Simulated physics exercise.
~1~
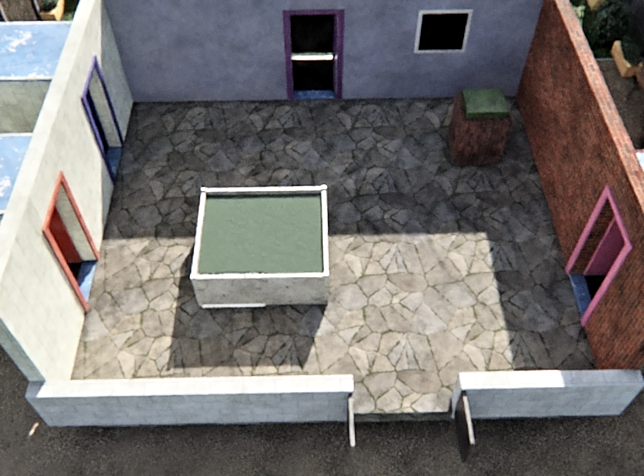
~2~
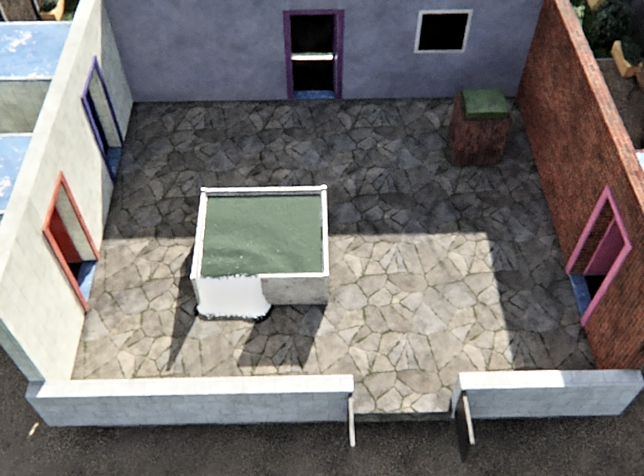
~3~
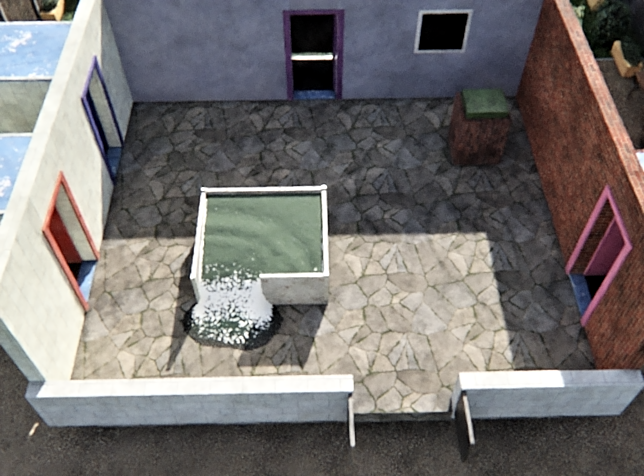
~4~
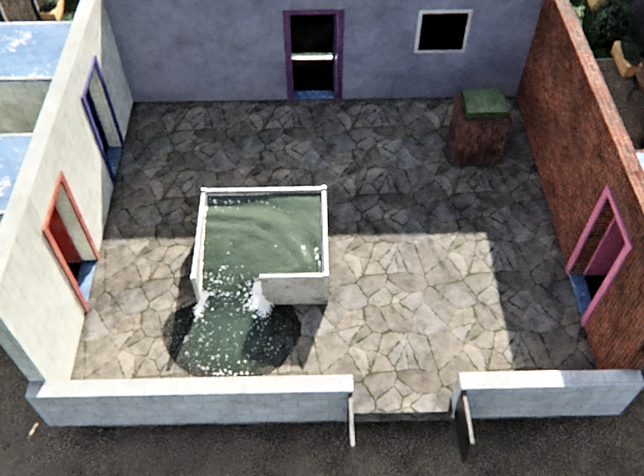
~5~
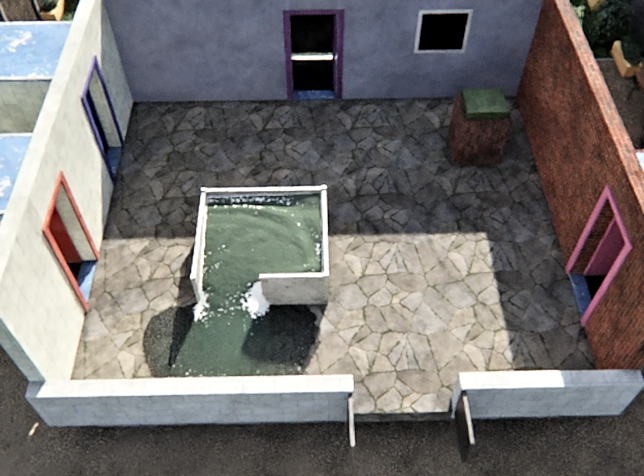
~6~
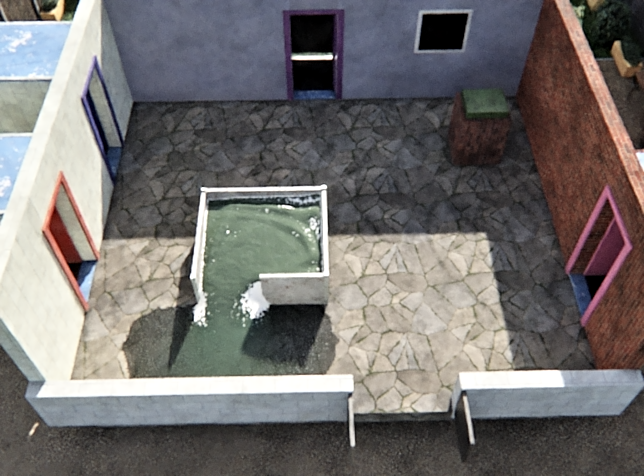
Open tank in a walled stone-paved court bursting at its near side, green water gushing out and spreading across the floor.
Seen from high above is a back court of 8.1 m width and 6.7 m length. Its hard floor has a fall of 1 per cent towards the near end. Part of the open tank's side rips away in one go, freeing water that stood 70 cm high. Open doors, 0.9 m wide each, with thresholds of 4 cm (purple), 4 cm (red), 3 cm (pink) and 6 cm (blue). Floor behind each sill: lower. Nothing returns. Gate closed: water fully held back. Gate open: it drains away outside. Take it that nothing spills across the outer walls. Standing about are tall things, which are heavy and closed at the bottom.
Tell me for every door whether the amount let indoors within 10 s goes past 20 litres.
In the end purple door: Below the cap, red door: Above the cap, pink door: Above the cap, blue door: Below the cap.
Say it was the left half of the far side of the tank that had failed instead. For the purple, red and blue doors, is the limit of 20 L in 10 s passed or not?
The purple door comes out more than that, the red door less than that and the blue door more than that.
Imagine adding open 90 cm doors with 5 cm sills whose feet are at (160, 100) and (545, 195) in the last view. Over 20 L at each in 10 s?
The first door gets there and the second falls short.
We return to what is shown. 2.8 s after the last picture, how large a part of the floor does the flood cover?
Around 50 per cent.
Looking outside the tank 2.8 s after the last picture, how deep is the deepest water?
Up to near 28 cm.
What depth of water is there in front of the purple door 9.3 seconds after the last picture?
It's some 3.5 centimetres deep.
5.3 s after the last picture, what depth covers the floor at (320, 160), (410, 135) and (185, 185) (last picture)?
Roughly 0, 0 and 6 cm, in turn.
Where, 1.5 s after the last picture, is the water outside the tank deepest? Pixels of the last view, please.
You'll find it around (78, 403).
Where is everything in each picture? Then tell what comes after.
The open tank at (262, 233) is whole and still, 70 cm deep, in the first frame.
Water pours out at (232, 295) and has run 0.6 m, to (267, 313); typically 10 cm deep outside, 70 cm at the open tank's back, in the second frame.
Water pours out at (232, 295) and has run 0.9 m, to (258, 342); typically 11 cm deep outside, 70 cm at the open tank's back, in the third frame.
The front is at a hidden place, 1.4 m from the gap at (232, 296); 2.1 m2 of floor is under water; 66 cm left at the back of the open tank, in the fourth frame.
Water pours out at (232, 295) and has run 1.8 m, to a hidden place; typically 6 cm deep outside, 60 cm at the open tank's back, in the fifth frame.
Water pours out at (232, 295) and has run 2.1 m, to a hidden place; typically 6 cm deep outside, 60 cm at the open tank's back, in the sixth frame.
Then, 0.7 s after the last picture water covers 10 % of the floor and is deepest (45 cm) near (211, 400); purple door not reached, red door not reached, pink door not reached, blue door not reached.
Then, 1.5 s after the last picture water covers 20 % of the floor and is deepest (44 cm) near (78, 403); purple door not reached, red door 6 cm at the sill, 0 L in, pink door not reached, blue door not reached.
Then, 2.8 s after the last picture water covers 50 % of the floor and is deepest (28 cm) near (66, 403); purple door not reached, red door 8 cm at the sill, 4 L in, pink door 6 cm at the sill, 0 L in, blue door 3 cm at the sill, 0 L in.
Then, 5.3 s after the last picture water covers 65 % of the floor and is deepest (16 cm) near (78, 403); purple door 3 cm at the sill, 0 L in, red door 7 cm at the sill, 24 L in, pink door 8 cm at the sill, 45 L in, blue door 3 cm at the sill, 0 L in.
Then, 9.3 s after the last picture water covers 95 % of the floor and is deepest (10 cm) near (66, 403); purple door 3 cm at the sill, 0 L in, red door 5 cm at the sill, 34 L in, pink door 5 cm at the sill, 72 L in, blue door 8 cm at the sill, 5 L in.
